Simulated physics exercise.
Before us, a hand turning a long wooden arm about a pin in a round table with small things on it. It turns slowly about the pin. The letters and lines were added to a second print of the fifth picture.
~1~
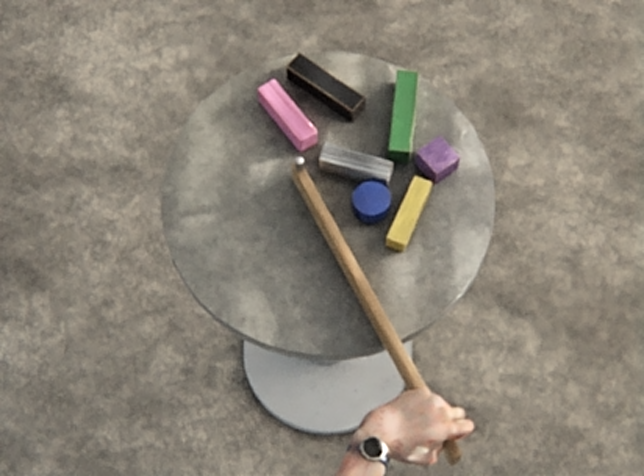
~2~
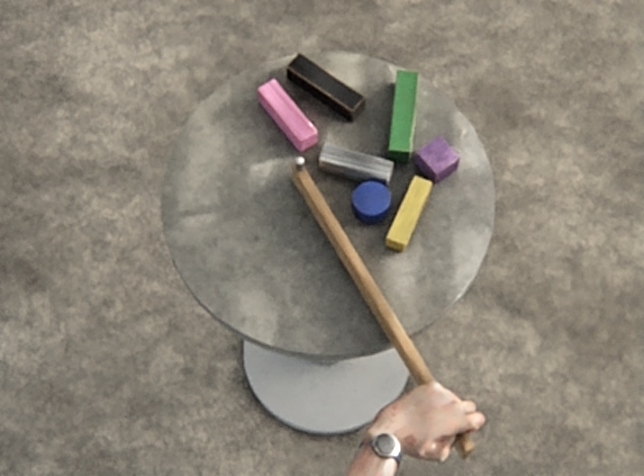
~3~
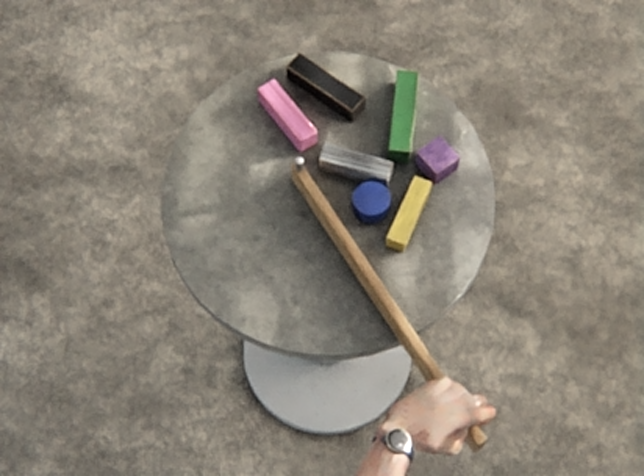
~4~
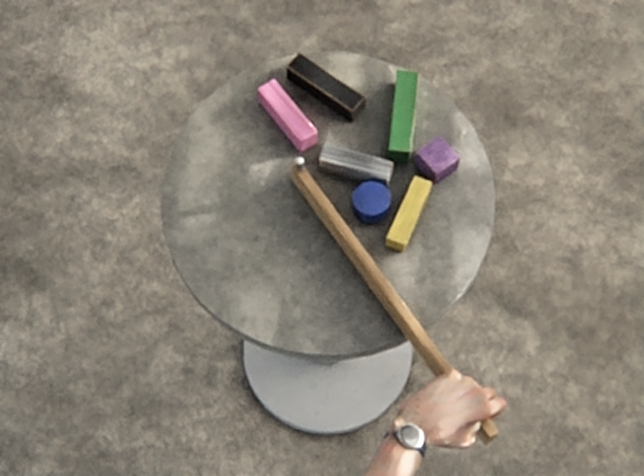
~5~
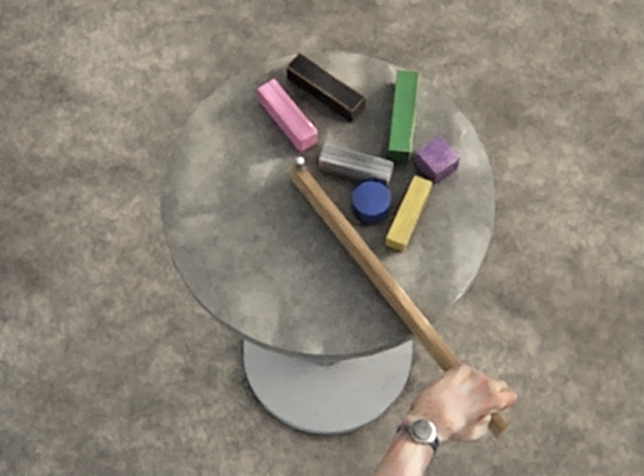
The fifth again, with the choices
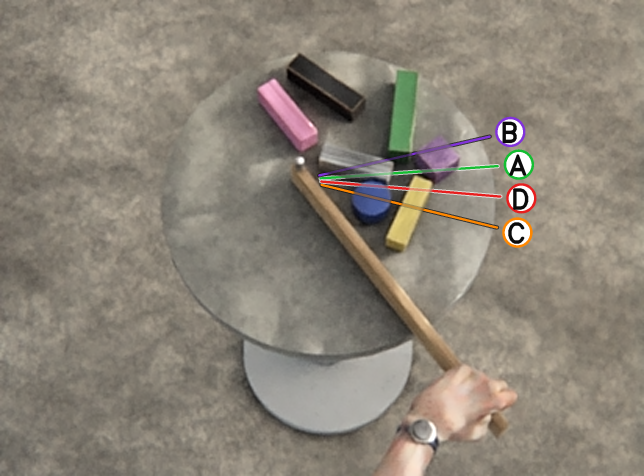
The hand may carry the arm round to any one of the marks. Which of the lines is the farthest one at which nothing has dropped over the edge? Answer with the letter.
It can go as far as D.
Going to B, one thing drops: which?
The purple block goes over.
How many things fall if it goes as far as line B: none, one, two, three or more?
In all, one.
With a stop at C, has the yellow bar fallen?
No.
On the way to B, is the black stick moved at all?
No.
On the marked copy, A at (409, 173); B at (405, 156); C at (409, 206); D at (411, 189).
With D. Early on, arm (392, 229); yellow bar (415, 207); black stick (326, 87).
Further on, arm (408, 200); purple block (448, 133); green bar (405, 105).
At the end, arm (412, 178); purple block (456, 110); green bar (407, 90); nothing has fallen.
As for the rest, A drops the purple block; B drops the purple block; C is safe but short.
